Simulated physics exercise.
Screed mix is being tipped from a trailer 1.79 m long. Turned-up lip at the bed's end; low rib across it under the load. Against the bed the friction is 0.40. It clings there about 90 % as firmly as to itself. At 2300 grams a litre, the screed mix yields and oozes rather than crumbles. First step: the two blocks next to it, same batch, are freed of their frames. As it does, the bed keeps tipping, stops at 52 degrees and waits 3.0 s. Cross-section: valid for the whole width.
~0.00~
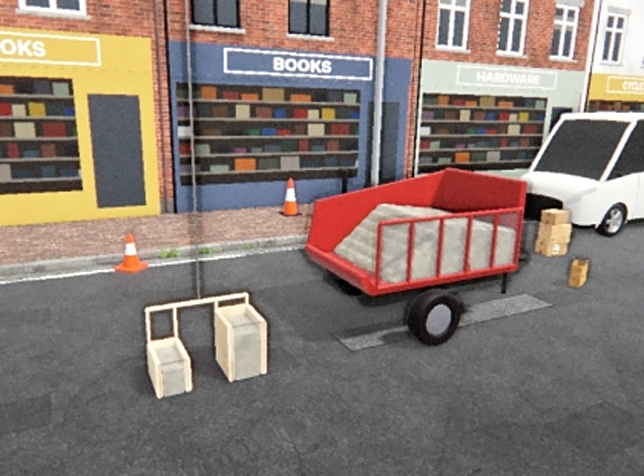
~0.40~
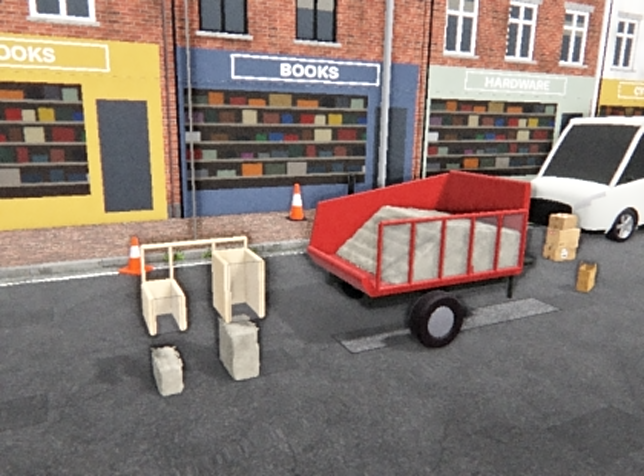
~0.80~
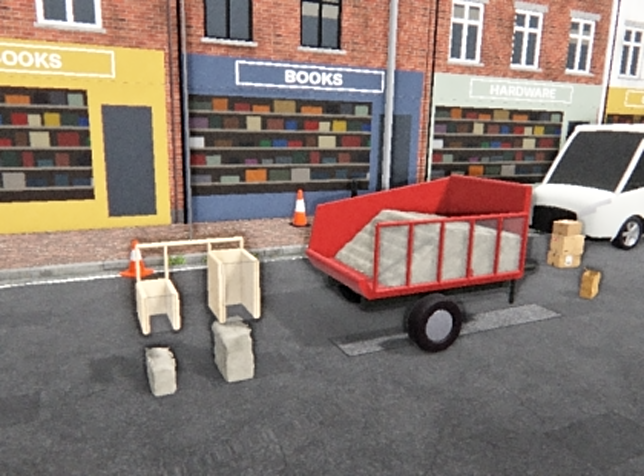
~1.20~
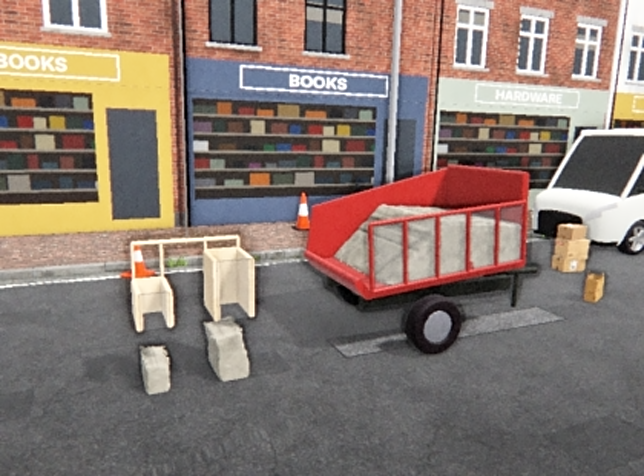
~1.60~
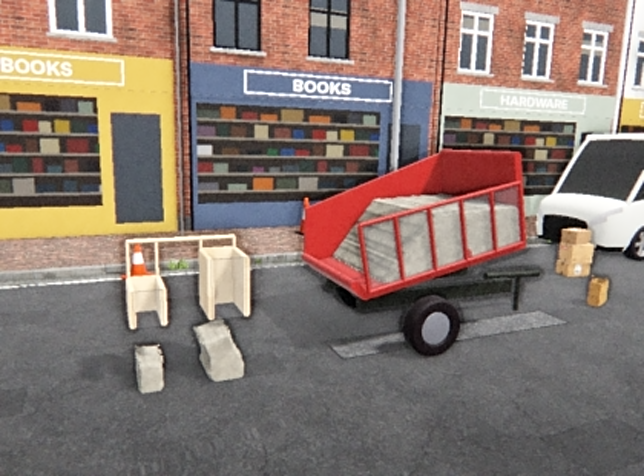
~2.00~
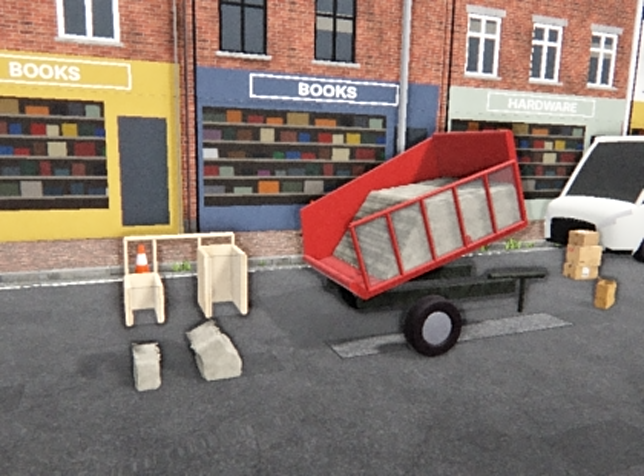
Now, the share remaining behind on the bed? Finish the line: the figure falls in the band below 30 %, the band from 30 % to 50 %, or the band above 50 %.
The figure falls in the band from 30 % to 50 %.
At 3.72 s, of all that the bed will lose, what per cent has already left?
It is about 10 %.
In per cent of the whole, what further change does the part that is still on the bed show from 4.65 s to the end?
Change until the end comes to some 0 %.
By 2.79 s, the tilt is 32 degrees and 100 % is on the bed.
By 3.72 s, the tilt is 48 degrees and 97 % is on the bed.
By 4.65 s, the tilt is 52 degrees and 42 % is on the bed.
By 5.59 s, the tilt is 52 degrees and 42 % is on the bed.
By 7.07 s, at the end, the tilt is 52 degrees and 42 % is on the bed.
